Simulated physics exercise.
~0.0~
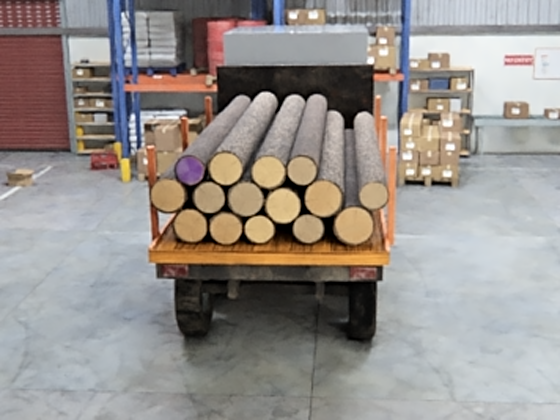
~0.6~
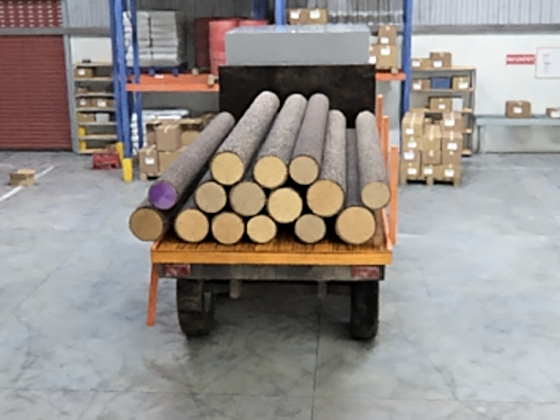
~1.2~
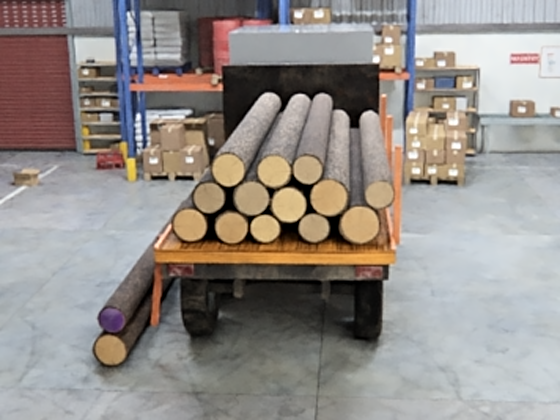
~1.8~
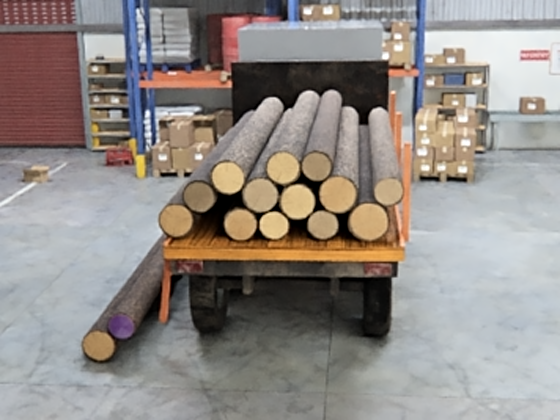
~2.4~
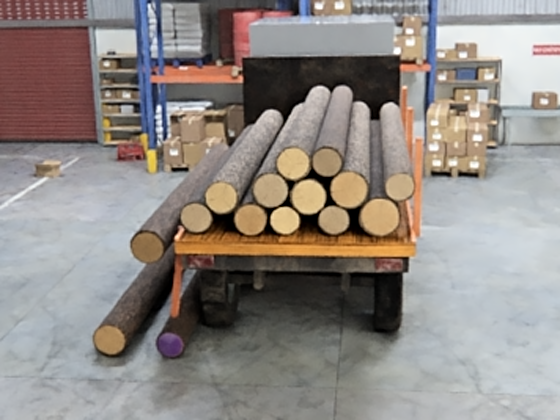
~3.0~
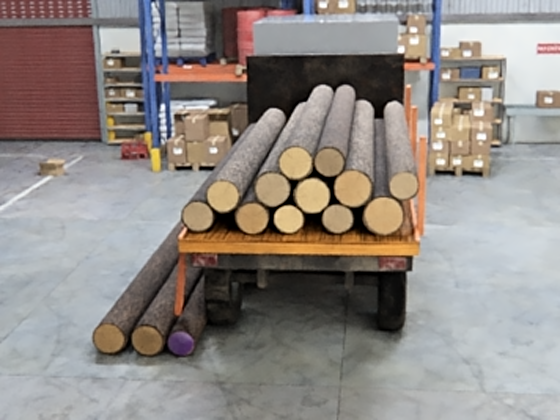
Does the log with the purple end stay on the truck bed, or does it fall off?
The log with the purple end falls off the left side of the truck. It ends up on the floor beside two other logs.
